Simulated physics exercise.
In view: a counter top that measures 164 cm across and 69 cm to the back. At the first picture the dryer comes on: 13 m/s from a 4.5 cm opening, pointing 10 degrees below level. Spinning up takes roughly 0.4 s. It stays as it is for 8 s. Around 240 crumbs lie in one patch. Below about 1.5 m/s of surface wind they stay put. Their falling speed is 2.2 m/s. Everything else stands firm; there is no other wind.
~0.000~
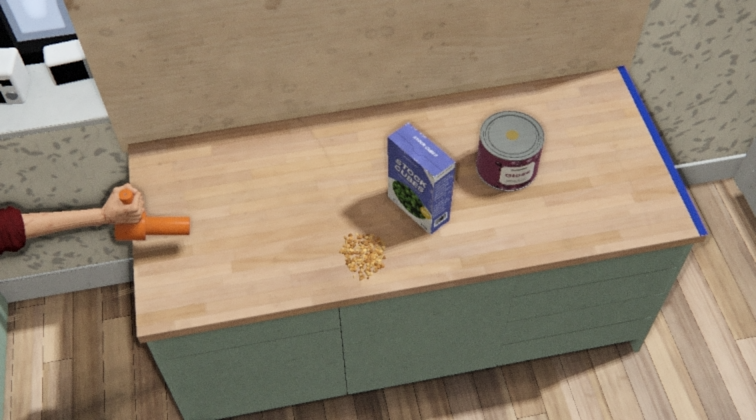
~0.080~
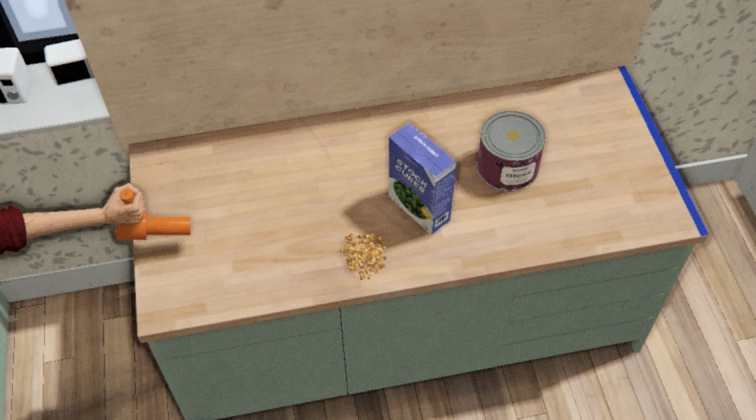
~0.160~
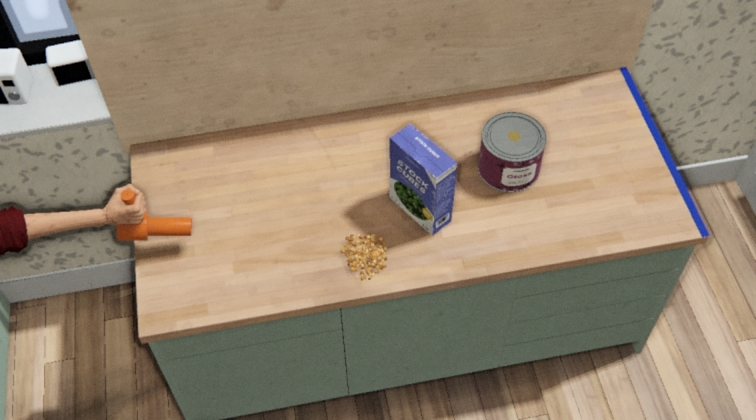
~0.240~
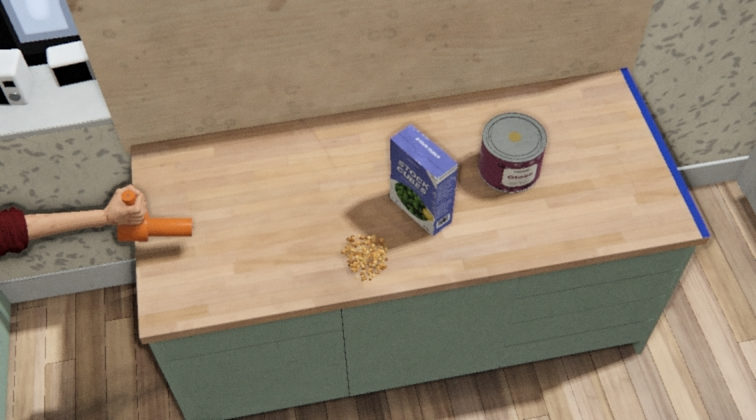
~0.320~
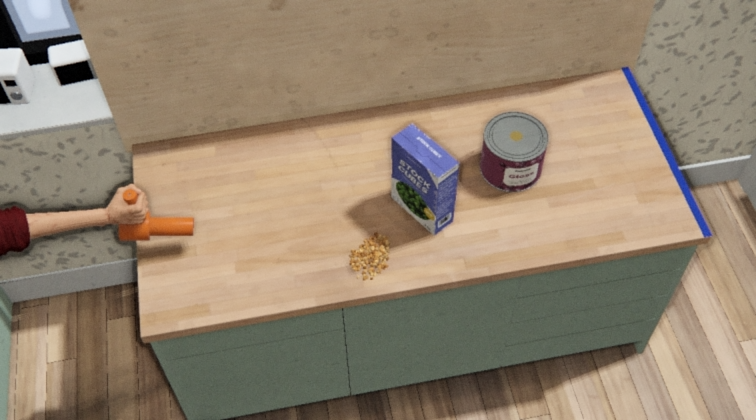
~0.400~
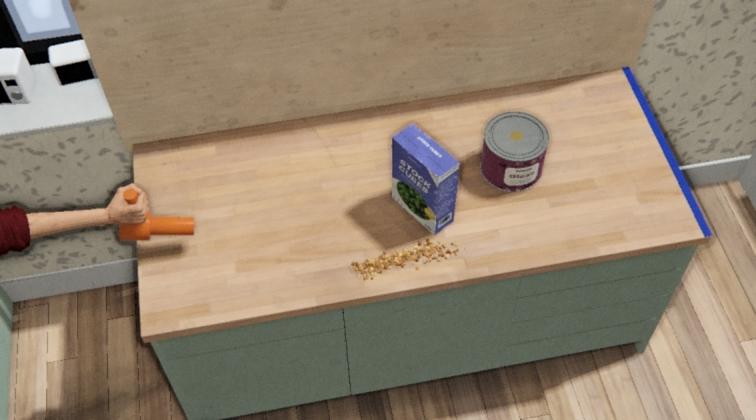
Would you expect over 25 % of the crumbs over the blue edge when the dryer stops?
More than a quarter over the blue edge: No.
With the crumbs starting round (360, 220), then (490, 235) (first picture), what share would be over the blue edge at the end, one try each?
In turn about 4 %, 0 %.
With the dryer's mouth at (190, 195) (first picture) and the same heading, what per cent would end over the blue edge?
In that case some 0 per cent.
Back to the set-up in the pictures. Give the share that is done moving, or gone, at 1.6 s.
About 100 %.
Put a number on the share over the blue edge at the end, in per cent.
Near 0 %.
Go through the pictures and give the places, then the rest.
The middle of the crumbs is near (364, 256), none has stirred yet and the mouth of the dryer is at (190, 226), in the first frame.
The middle of the crumbs is near (367, 254), none has stirred yet and the blue edge is centred on (664, 145), in the second frame.
The middle of the crumbs is near (368, 255), none has stirred yet, the top of a carton is at (423, 150) and the top of a large tin is at (514, 136), in the third frame.
The middle of the crumbs is near (369, 256) and none has stirred yet, in the fourth frame.
The middle of the crumbs is near (373, 255), the farthest in sight from the dryer is at (388, 252) and about 20 % have left their places, in the fifth frame.
The middle of the crumbs is near (396, 259), the farthest in sight from the dryer is at (465, 249) and about 75 % have left their places, in the sixth frame.
After 1.6 s, 0 % are over the blue edge; 100 % have settled or left.
After 2.6 s, 0 % are over the blue edge; 100 % have settled or left.
After 4.4 s, 0 % are over the blue edge; 100 % have settled or left.
After 8.0 s, at the end, 0 % are over the blue edge.
